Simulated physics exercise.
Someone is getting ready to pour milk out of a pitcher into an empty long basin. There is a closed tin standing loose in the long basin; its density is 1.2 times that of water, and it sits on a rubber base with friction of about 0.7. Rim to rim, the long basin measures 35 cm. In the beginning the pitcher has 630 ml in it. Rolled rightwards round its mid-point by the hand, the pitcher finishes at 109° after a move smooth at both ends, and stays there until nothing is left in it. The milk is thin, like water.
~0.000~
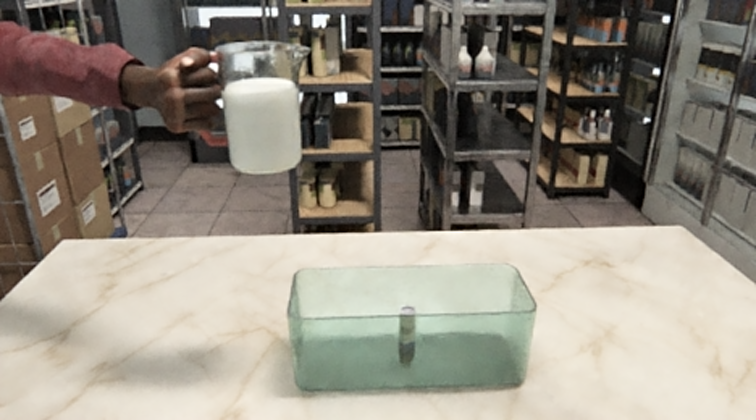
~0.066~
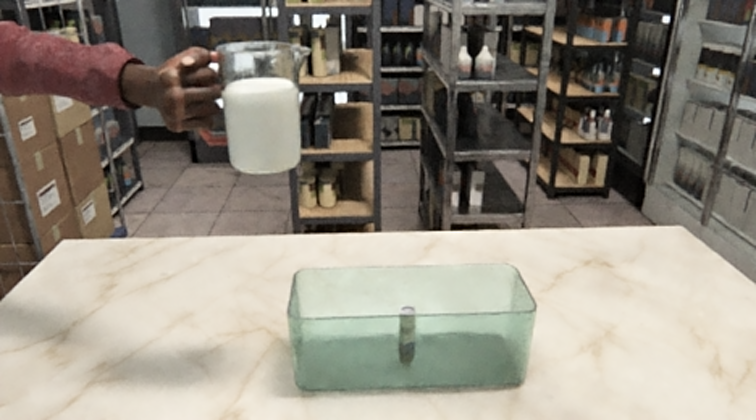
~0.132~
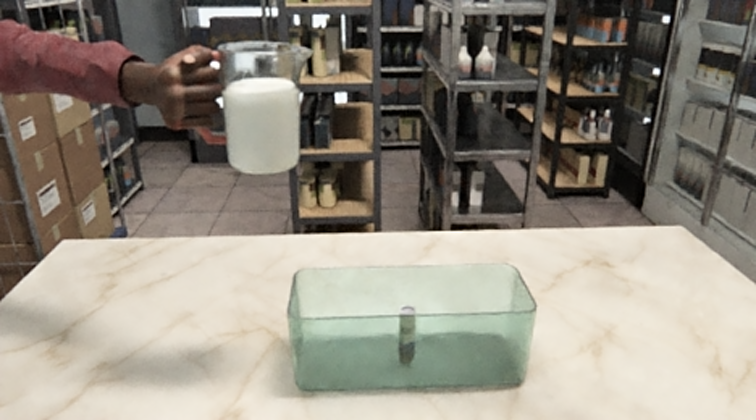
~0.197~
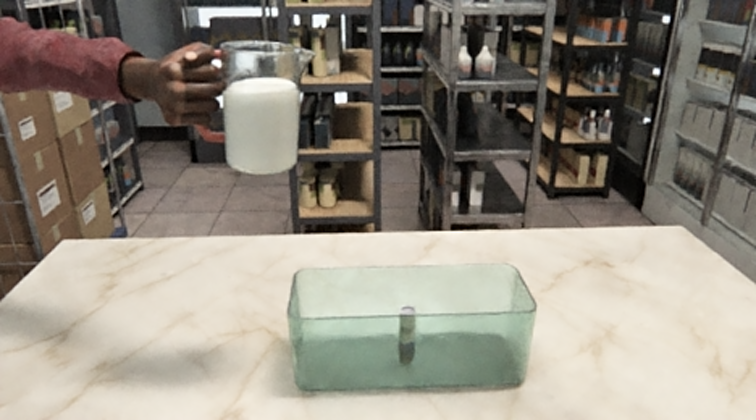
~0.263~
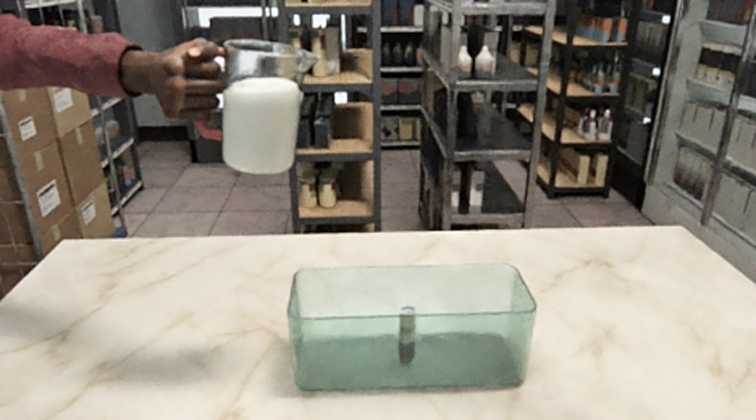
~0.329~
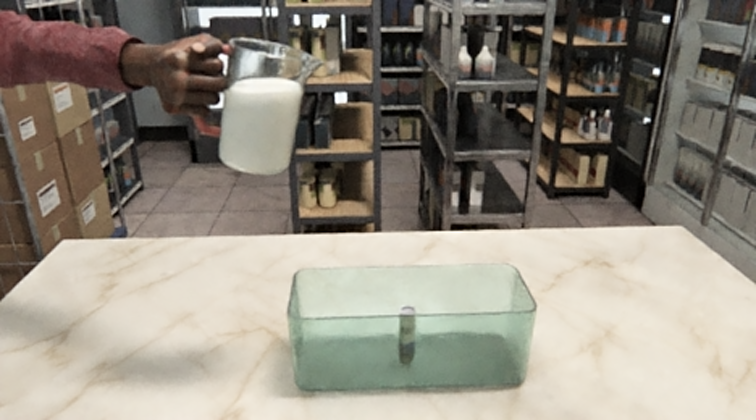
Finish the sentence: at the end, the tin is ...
Lying on its side.
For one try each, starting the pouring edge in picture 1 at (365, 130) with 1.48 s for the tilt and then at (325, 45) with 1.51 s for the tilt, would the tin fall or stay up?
In the first try it remains standing; in the second it comes down.
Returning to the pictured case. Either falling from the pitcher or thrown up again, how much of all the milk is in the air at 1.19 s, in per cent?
Airborne fraction: Approx. 34 %.
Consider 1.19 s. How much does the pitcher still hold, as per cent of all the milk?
Around 44 in a hundred.
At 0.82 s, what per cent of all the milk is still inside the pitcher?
Still held: Roughly 96 % of the total.
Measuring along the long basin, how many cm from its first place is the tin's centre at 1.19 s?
The tin is about 0 cm from where it started.
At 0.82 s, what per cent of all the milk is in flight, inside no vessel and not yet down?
About 5 per cent.
After 0.82 s the tilt is 64° and 95 per cent is still to pour; the tin stands where it began.
After 1.19 s the tilt is 99° and 43 per cent is still to pour; the tin stands where it began.
After 1.57 s the tilt is 109° and 2 per cent is still to pour; the tin leans 14°.
After 1.98 s the tilt is 109° and 0 per cent is still to pour; the tin lies on its side.
In the end the tin lies on its side.
